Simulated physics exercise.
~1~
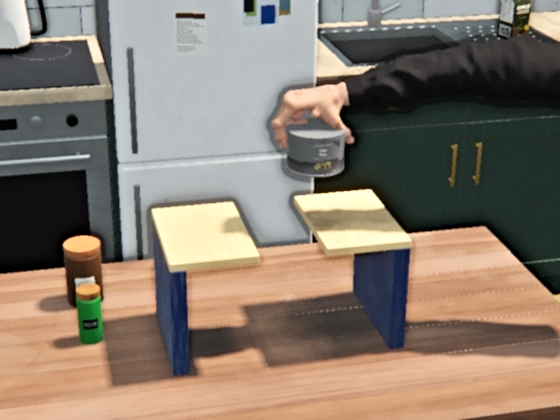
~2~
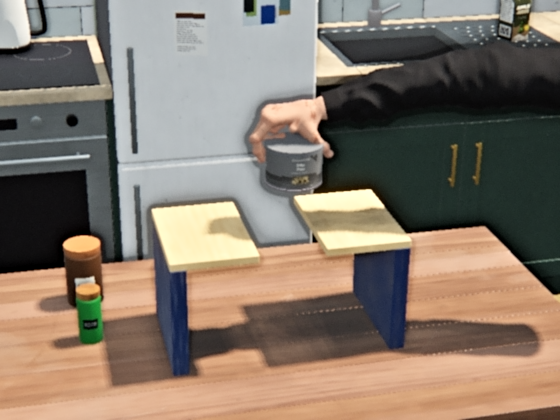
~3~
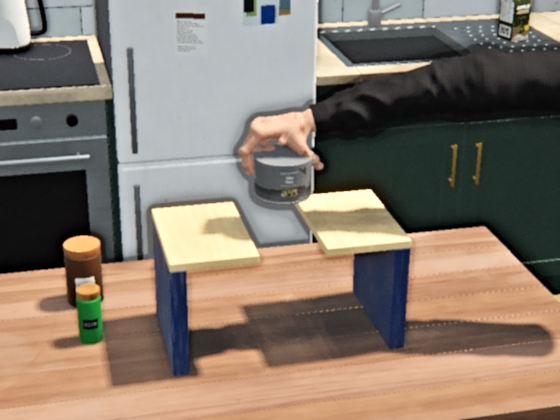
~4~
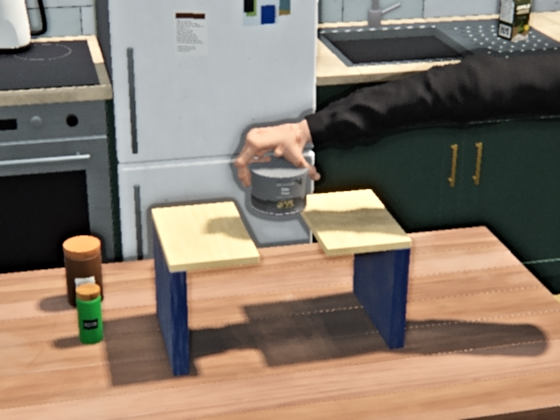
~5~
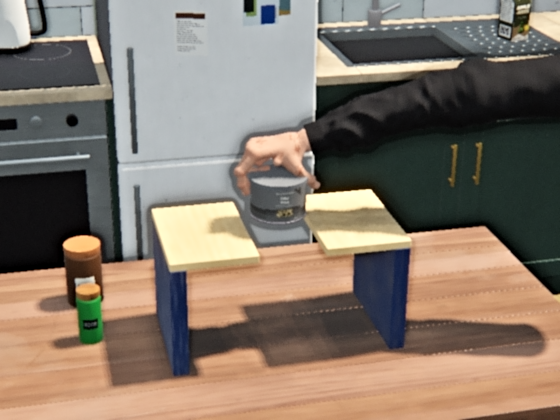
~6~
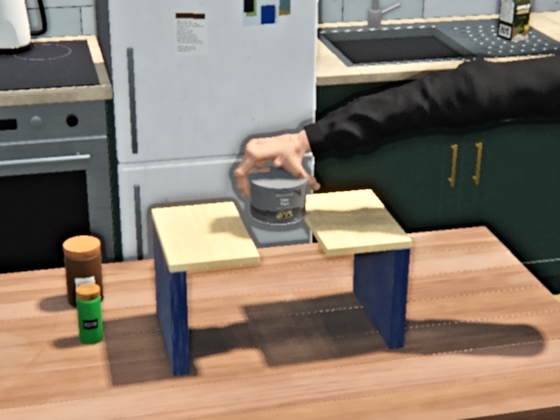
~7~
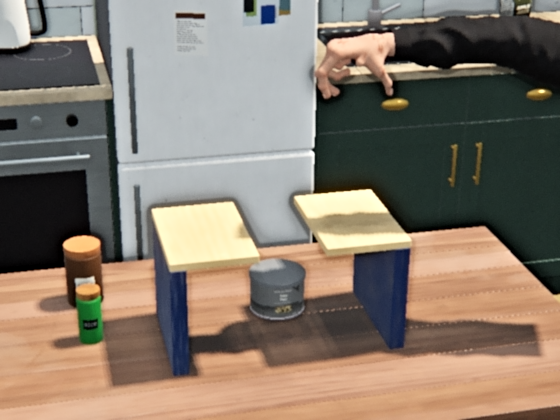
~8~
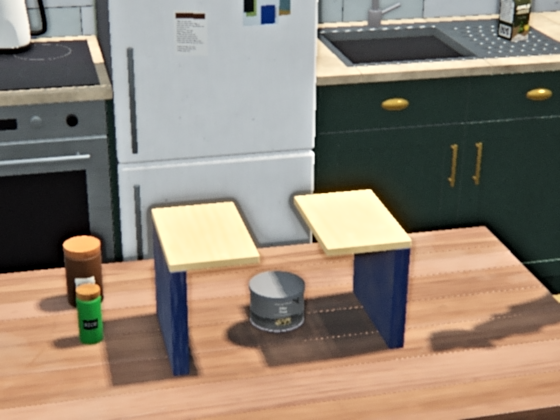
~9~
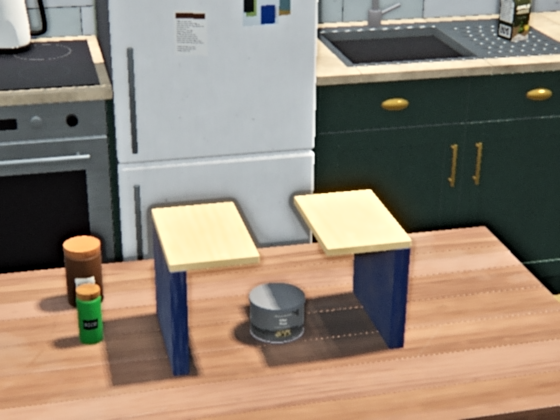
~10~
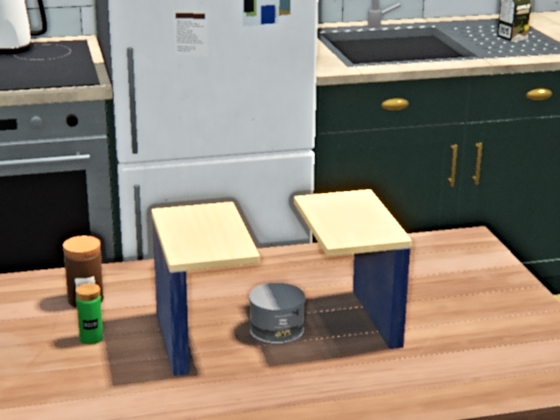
The footage shows a hand moving a grey tub left and down to the gap between two blue-legged stand tops, beside a brown jar and a green shaker, then letting go and withdrawing as the tub drops through and rests upright on the wooden table.
